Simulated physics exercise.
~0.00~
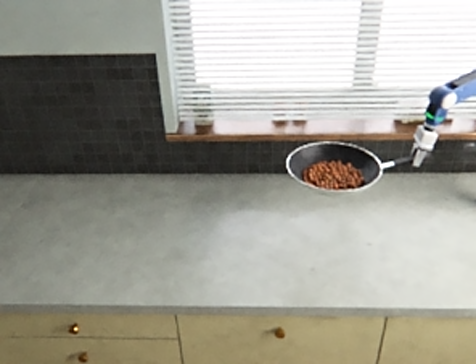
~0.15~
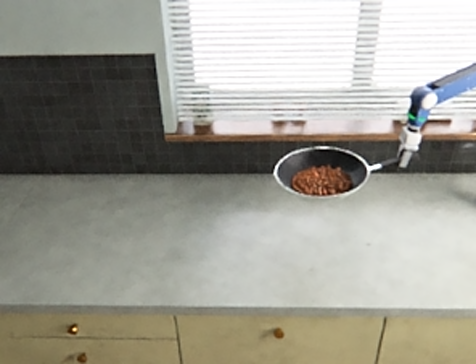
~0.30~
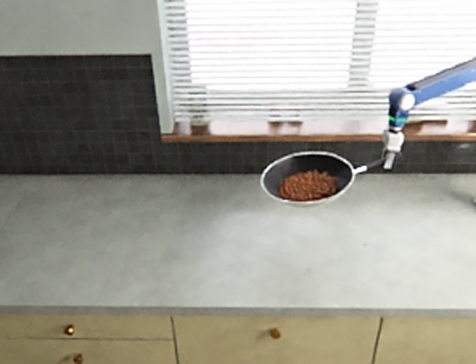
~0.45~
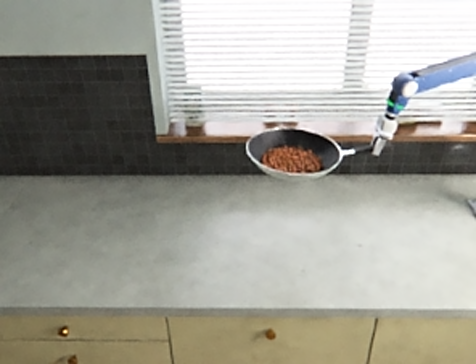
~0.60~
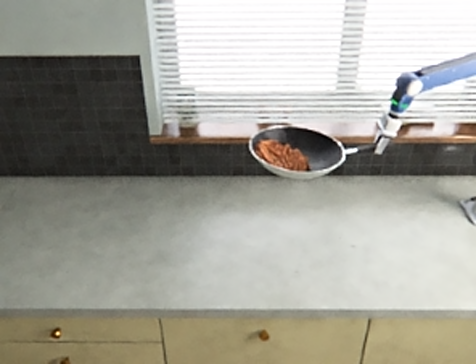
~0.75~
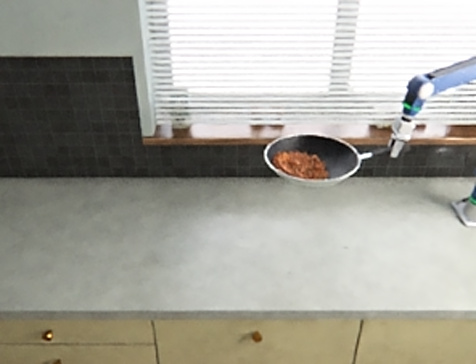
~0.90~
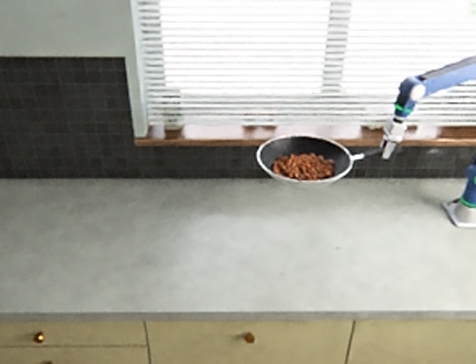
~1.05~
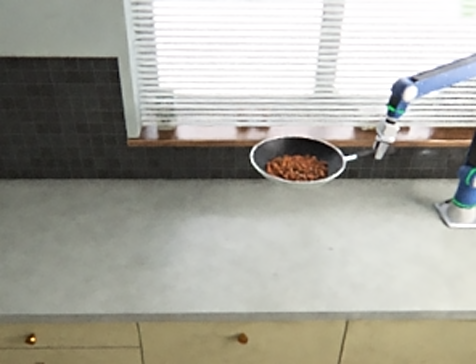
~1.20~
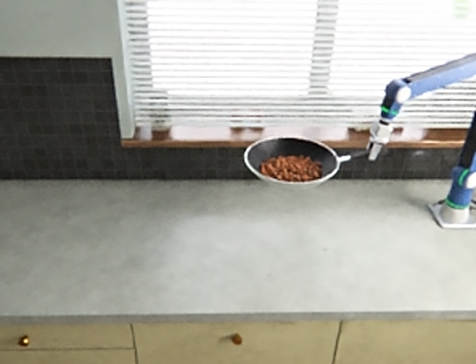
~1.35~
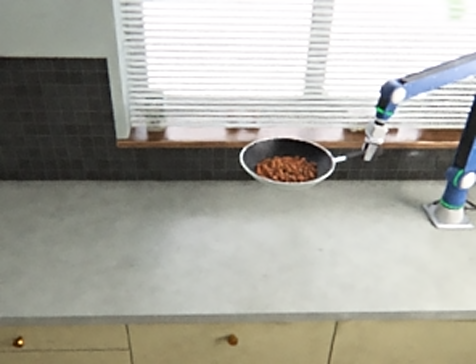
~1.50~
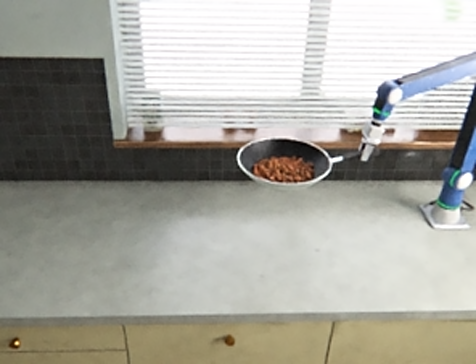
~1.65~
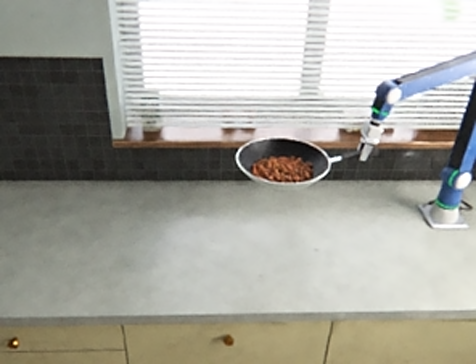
A robot arm swings a wok of hazelnuts above a counter, then holds it still, nothing spilled.
